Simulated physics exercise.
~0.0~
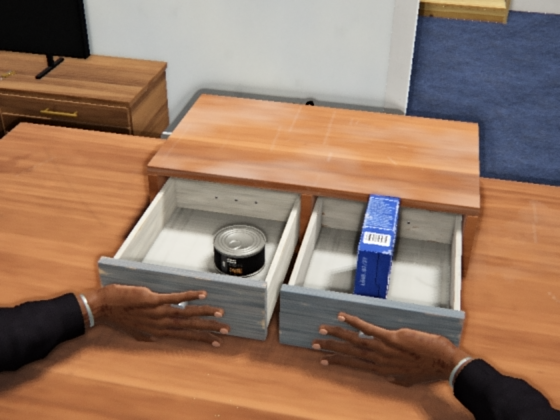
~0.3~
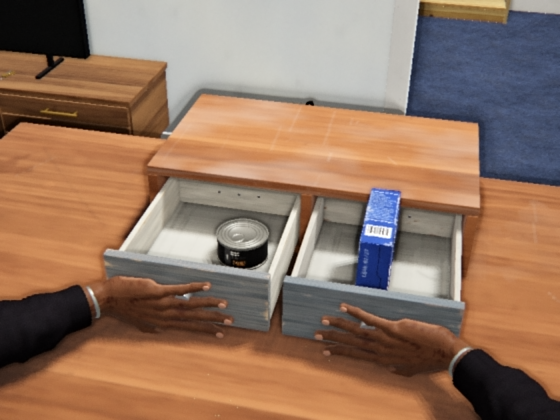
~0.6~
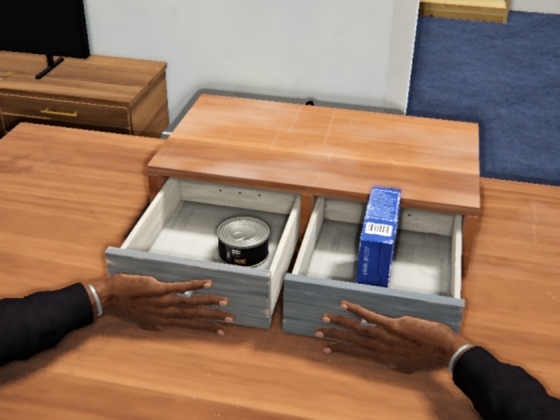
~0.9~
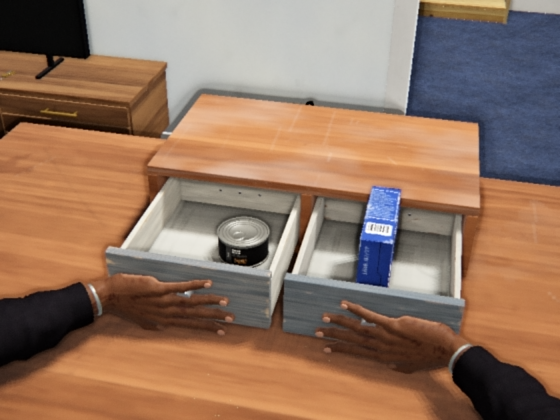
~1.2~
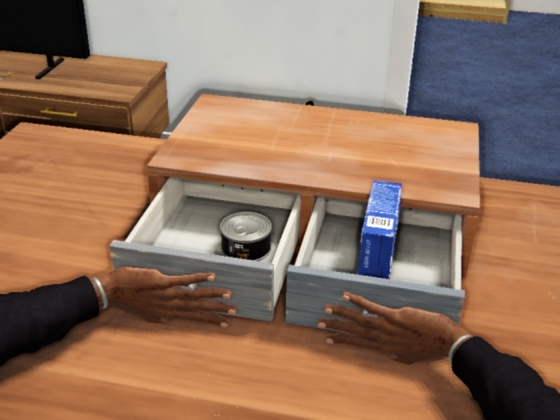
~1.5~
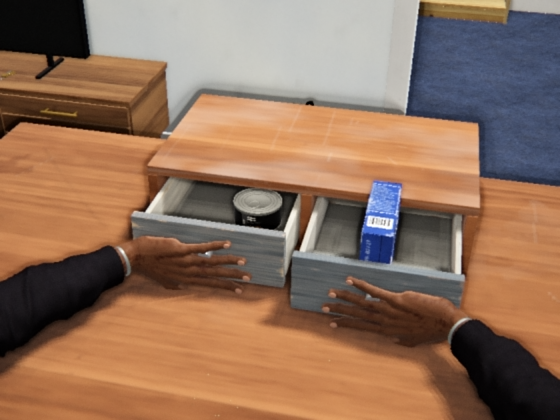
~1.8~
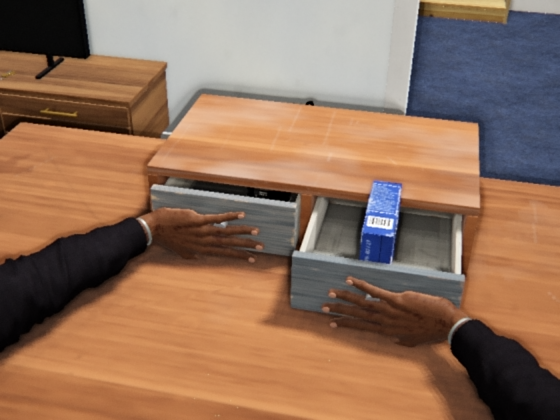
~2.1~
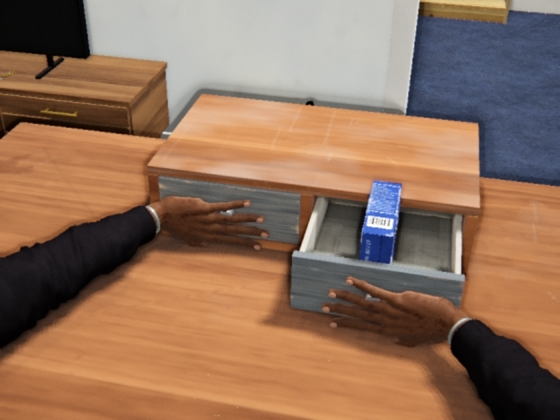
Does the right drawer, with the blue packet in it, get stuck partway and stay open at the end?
Yes. The right drawer moves in only a little, then stops and remains open with the blue packet in view, while the left drawer closes fully.
